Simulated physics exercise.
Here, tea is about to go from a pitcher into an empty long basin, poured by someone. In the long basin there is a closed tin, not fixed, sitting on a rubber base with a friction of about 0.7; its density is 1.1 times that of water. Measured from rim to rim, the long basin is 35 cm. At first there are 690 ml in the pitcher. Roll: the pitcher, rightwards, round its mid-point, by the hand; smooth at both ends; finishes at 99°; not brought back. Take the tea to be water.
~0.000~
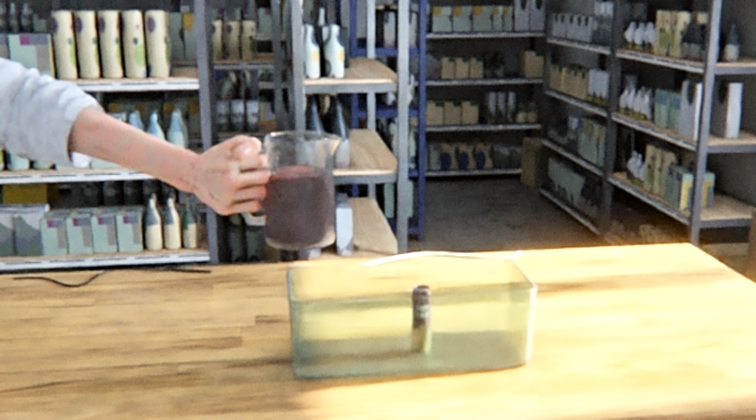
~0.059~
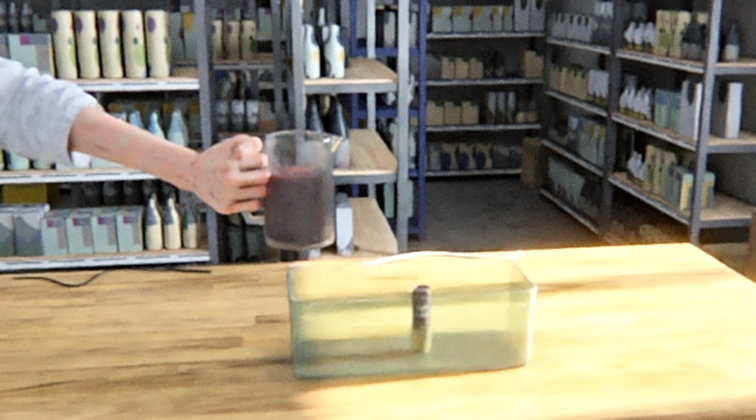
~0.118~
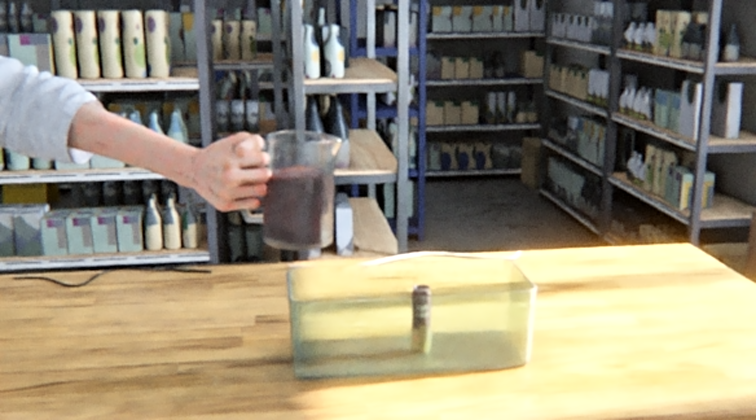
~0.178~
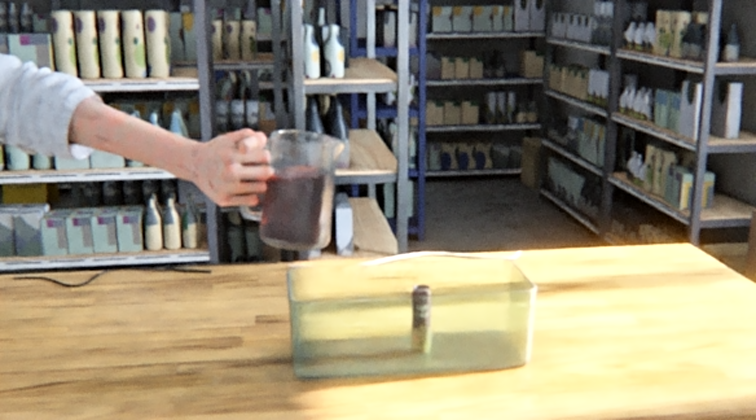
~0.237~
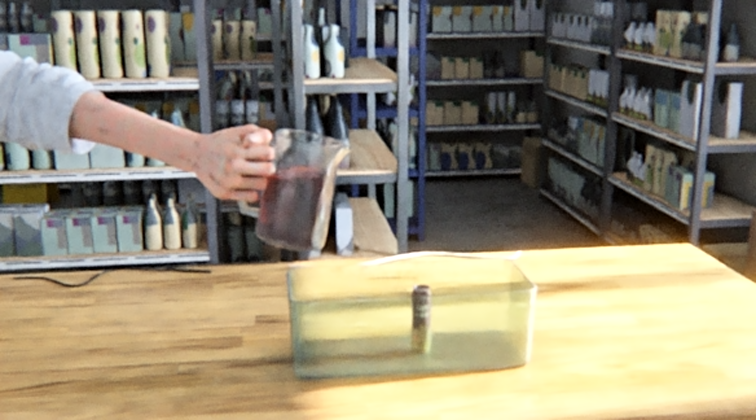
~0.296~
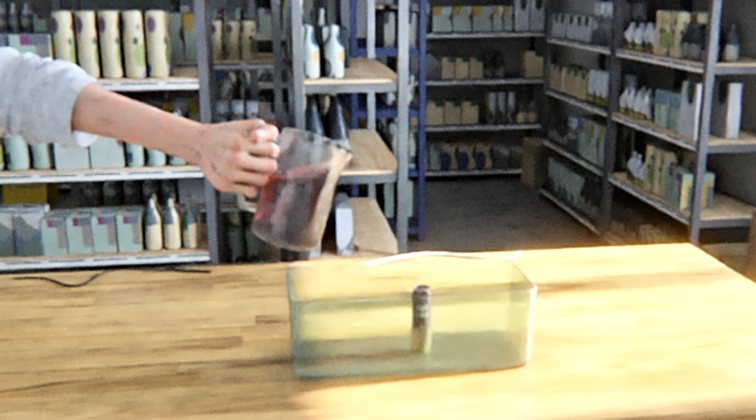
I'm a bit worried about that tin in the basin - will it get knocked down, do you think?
Yes, I think it will go over.
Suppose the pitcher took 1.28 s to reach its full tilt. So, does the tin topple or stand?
Then it tips over.
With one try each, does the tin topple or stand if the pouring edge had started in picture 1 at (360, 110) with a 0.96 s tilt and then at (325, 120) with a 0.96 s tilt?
Try 1: Still standing; try 2: Tipped over.
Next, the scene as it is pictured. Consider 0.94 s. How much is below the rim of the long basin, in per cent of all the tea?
Roughly 24 %.
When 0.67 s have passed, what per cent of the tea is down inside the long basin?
Around 0%.
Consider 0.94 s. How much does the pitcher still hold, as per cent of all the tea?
56 %.
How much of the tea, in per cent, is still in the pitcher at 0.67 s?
About 96 percent.
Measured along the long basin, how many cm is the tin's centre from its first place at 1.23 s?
Measured centre to centre, about 8 cm.
By 0.67 s the tilt is 71° and 96 per cent is still to pour; the tin stands where it began.
By 0.94 s the tilt is 97° and 55 per cent is still to pour; the tin stands 1 cm from where it began.
By 1.23 s the tilt is 99° and 18 per cent is still to pour; the tin leans 46°.
By 1.54 s the tilt is 99° and 5 per cent is still to pour; the tin lies on its side.
At rest the tin lies on its side.
